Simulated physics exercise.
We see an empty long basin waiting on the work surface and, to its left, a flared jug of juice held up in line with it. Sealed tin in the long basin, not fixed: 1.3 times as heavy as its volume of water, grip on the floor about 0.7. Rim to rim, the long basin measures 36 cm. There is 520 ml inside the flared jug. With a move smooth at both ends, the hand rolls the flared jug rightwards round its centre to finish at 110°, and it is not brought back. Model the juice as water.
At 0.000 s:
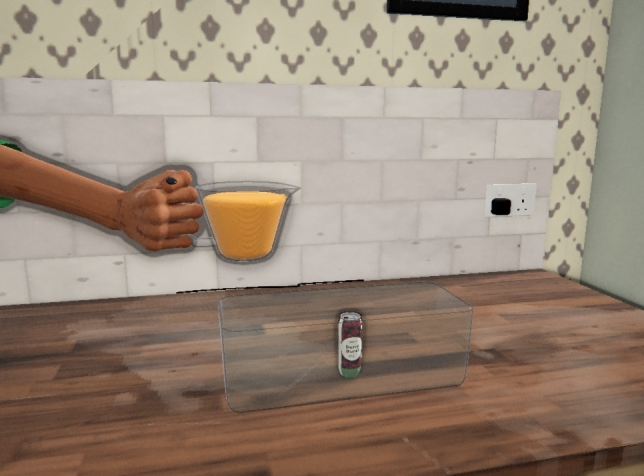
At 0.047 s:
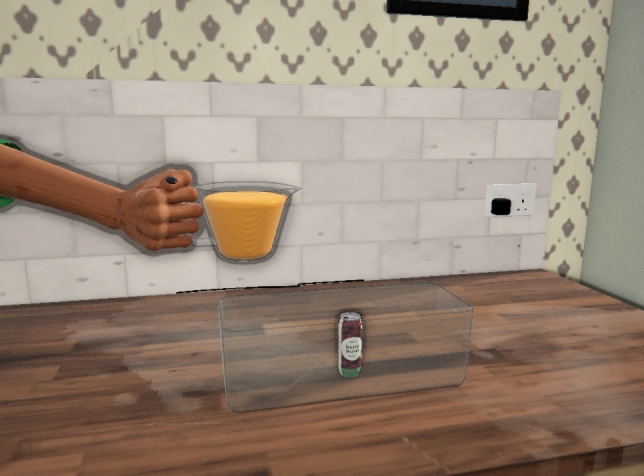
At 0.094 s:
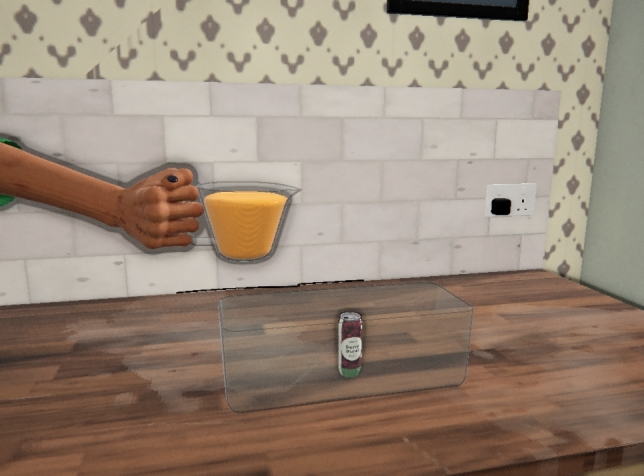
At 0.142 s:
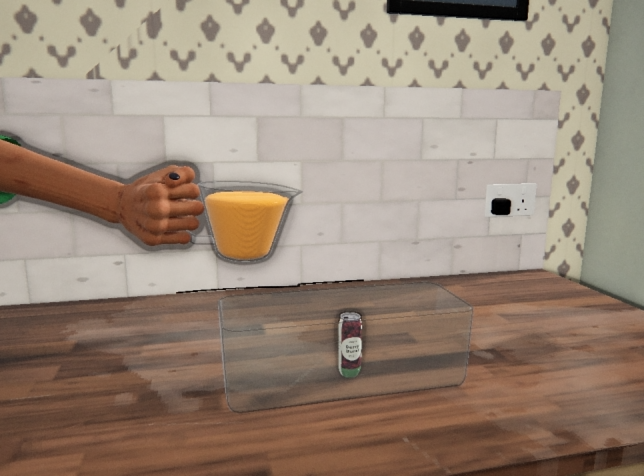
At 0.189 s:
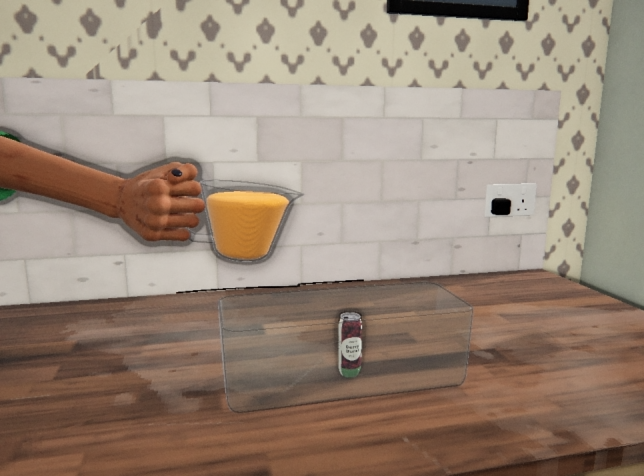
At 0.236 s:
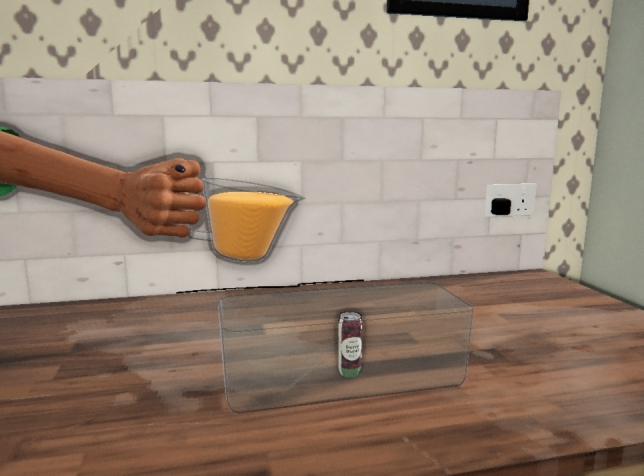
A hand holding a flared jug of orange juice level, then tilting it slightly rightwards above a counter with a clear basin.
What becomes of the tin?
It does not overbalance.
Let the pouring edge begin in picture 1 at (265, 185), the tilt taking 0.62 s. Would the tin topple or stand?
Then it stays on its base.
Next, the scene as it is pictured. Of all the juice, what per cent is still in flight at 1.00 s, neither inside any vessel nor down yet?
Close to 7 %.
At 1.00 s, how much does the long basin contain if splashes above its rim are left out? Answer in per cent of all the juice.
I'd say roughly 88 in a hundred of it.
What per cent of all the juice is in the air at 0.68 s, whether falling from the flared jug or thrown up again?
Some 24 per cent, I reckon.
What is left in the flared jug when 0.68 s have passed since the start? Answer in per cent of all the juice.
About 58 percent.
Then, 0.68 s in, the tilt is 65° and 59 per cent is still to pour; the tin stands where it began.
Then, 1.00 s in, the tilt is 102° and 5 per cent is still to pour; the tin stands 1 cm from where it began.
Then, 1.34 s in, the tilt is 110° and 0 per cent is still to pour; the tin stands 1 cm from where it began.
Then, 1.71 s in, the tilt is 110° and 0 per cent is still to pour; the tin stands 1 cm from where it began.
Finally, the tin stands 1 cm from where it began.
